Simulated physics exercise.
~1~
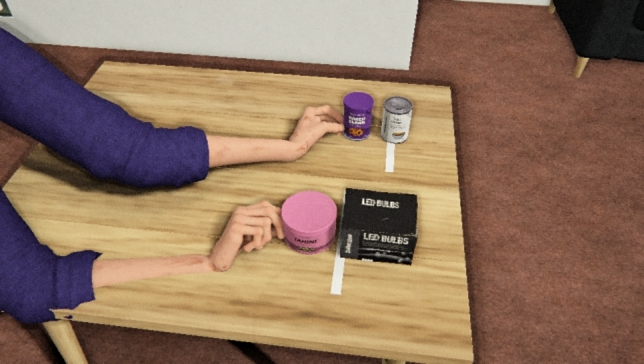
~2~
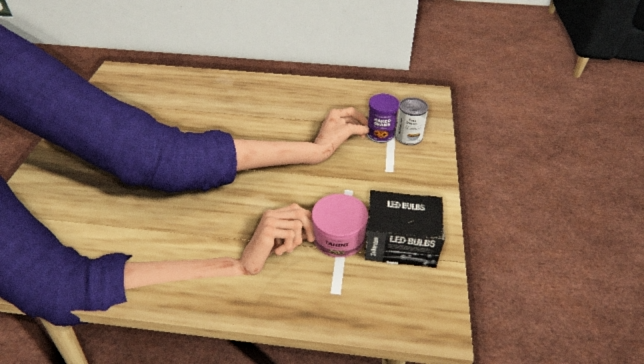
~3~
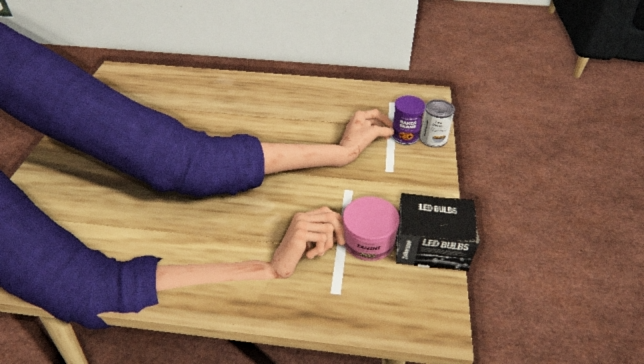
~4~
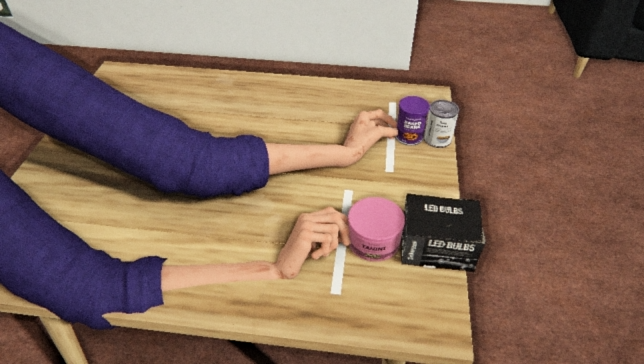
On a wooden table, two hands push four containers right past tape strips, all staying on.
